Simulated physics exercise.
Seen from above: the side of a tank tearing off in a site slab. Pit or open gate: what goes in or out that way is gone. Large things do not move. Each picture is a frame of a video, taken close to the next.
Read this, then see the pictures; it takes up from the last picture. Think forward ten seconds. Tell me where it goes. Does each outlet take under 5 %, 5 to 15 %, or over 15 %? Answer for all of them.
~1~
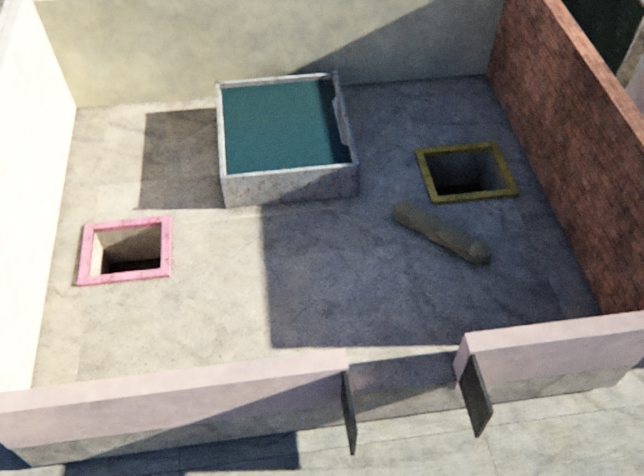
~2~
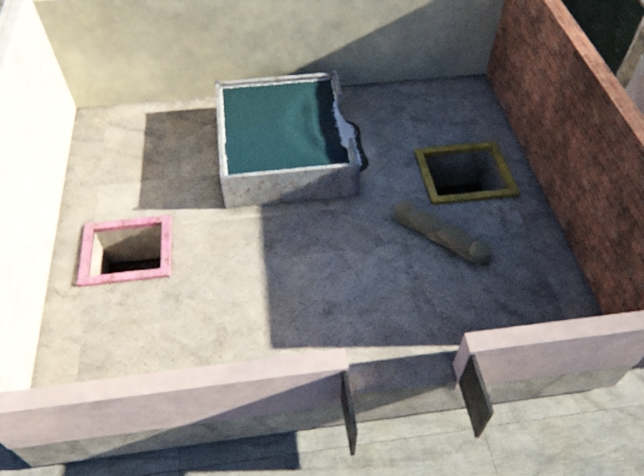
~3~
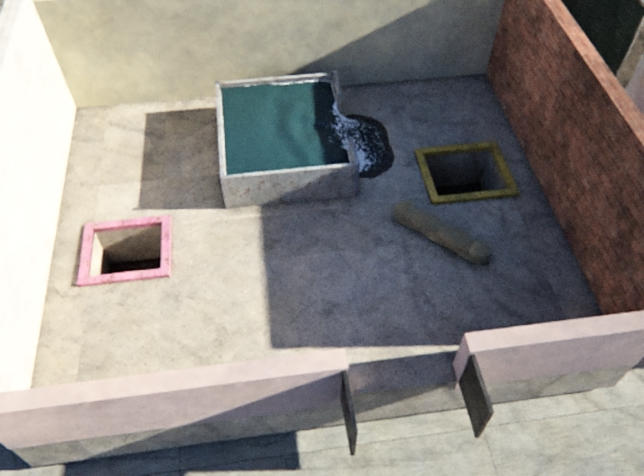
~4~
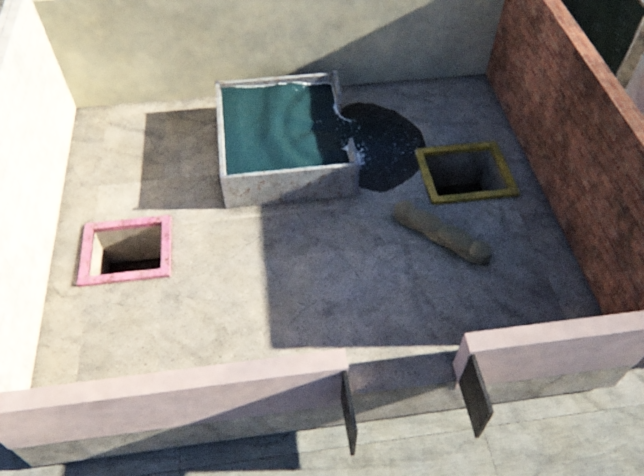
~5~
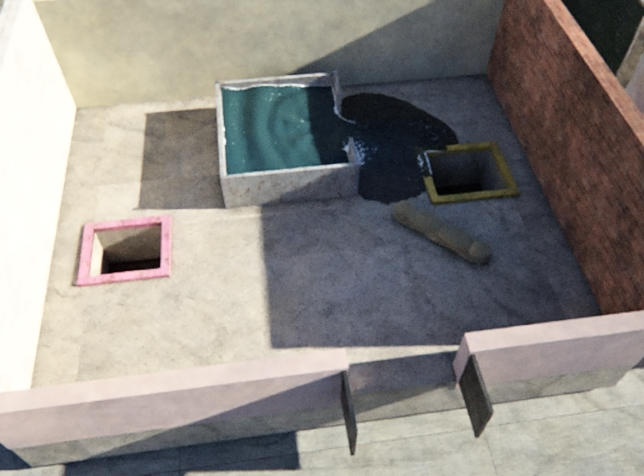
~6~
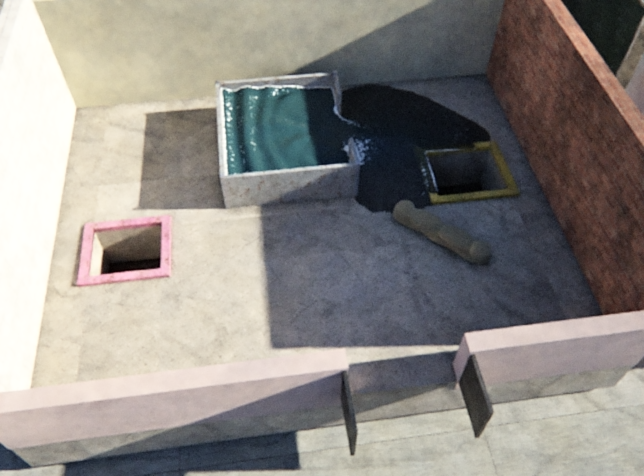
Answer: The gate takes under 5 %; the yellow pit takes over 15 %; the pink pit takes under 5 %.
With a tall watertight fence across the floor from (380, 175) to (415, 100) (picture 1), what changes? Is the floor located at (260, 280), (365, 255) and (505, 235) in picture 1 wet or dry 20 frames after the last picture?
Point by point: First spared, next swamped, last swamped.
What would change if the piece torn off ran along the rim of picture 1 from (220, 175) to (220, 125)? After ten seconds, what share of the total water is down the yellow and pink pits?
Estimates in per cent: Yellow 0, pink 25.
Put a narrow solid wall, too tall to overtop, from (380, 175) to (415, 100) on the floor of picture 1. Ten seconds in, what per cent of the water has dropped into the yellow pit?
Yellow: About 8 %.
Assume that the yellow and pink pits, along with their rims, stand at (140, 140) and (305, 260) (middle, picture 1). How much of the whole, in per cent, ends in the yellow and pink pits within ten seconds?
Per cent, approx.: Yellow 0, pink 2.
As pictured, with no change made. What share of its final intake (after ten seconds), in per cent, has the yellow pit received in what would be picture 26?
I'd put it at about 45 per cent.
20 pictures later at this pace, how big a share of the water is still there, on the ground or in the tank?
I make it around 86 per cent.
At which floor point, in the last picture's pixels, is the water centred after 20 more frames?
My reading is close to (375, 146).
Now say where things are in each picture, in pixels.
Still water in the water tank at (283, 125), in the first frame.
The front is at a hidden place, out from the gap at (342, 138), in the second frame.
Water pours out at (342, 139) and has run to (385, 167), in the third frame.
Water pours out at (342, 139) and has run to (420, 150), in the fourth frame.
The front is at (453, 139), out from the gap at (342, 138), in the fifth frame.
Water pours out at (342, 138) and has run to (484, 136), in the sixth frame.
A moment on, water covers 20 % of the floor; the gate 0 %, the yellow pit 4 %, the pink pit 0 %.
Next, water covers 25 % of the floor; the gate 0 %, the yellow pit 9 %, the pink pit 0 %.
Then, water covers 25 % of the floor; the gate 0 %, the yellow pit 15 %, the pink pit 0 %.
Later, water covers 45 % of the floor; the gate 0 %, the yellow pit 26 %, the pink pit 0 %.
In the end, water covers 75 % of the floor; the gate 1 %, the yellow pit 34 %, the pink pit 0 %.
